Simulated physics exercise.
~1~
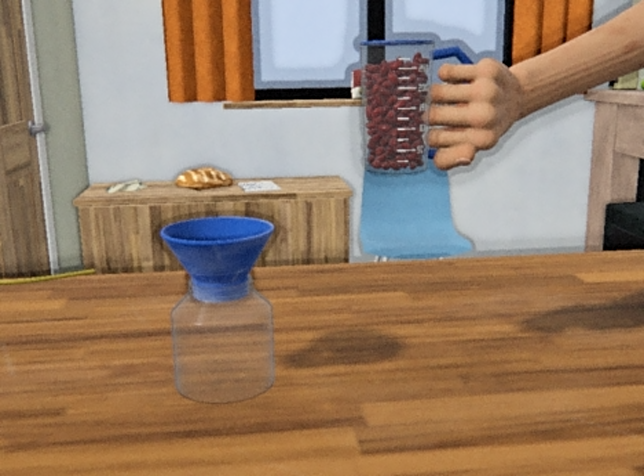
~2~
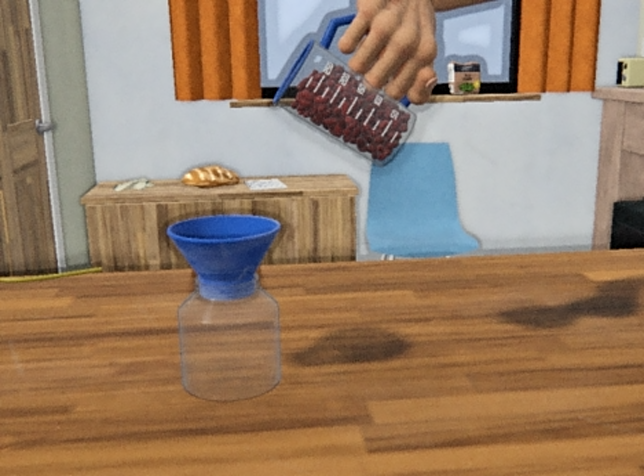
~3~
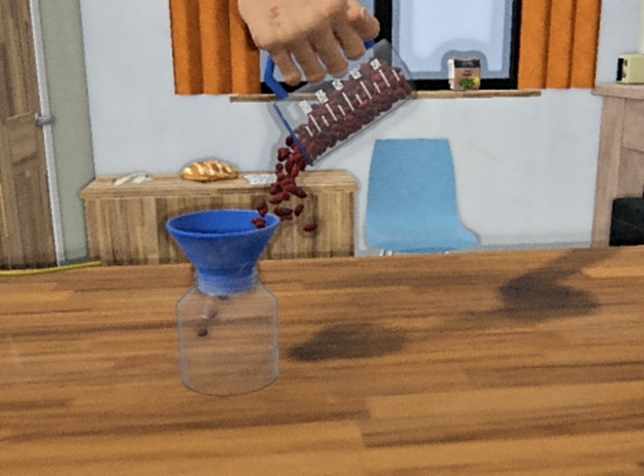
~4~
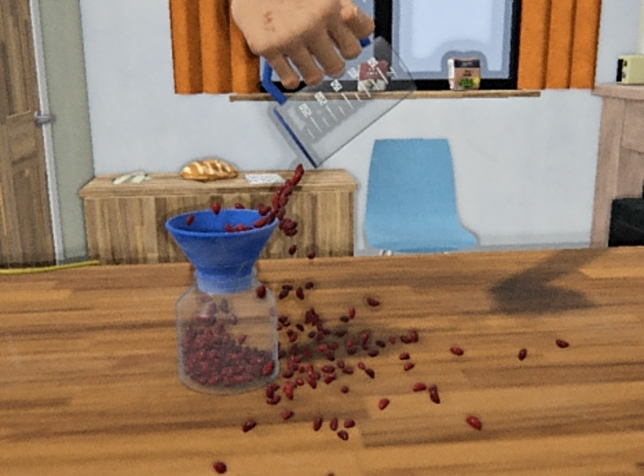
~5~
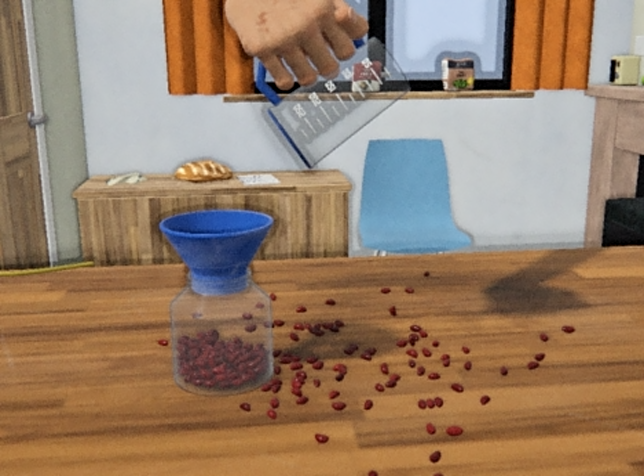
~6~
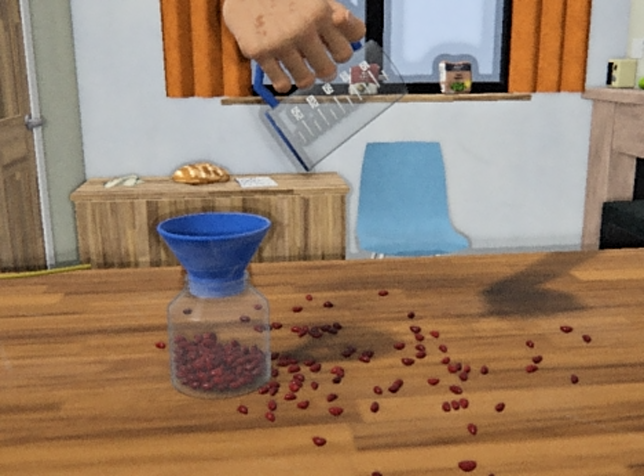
The video shows a hand moving a clear measuring cup of red kidney beans left and tipping it over a blue funnel in a clear jar; the beans pour out, most ending in the jar while some lie scattered across the wooden table.
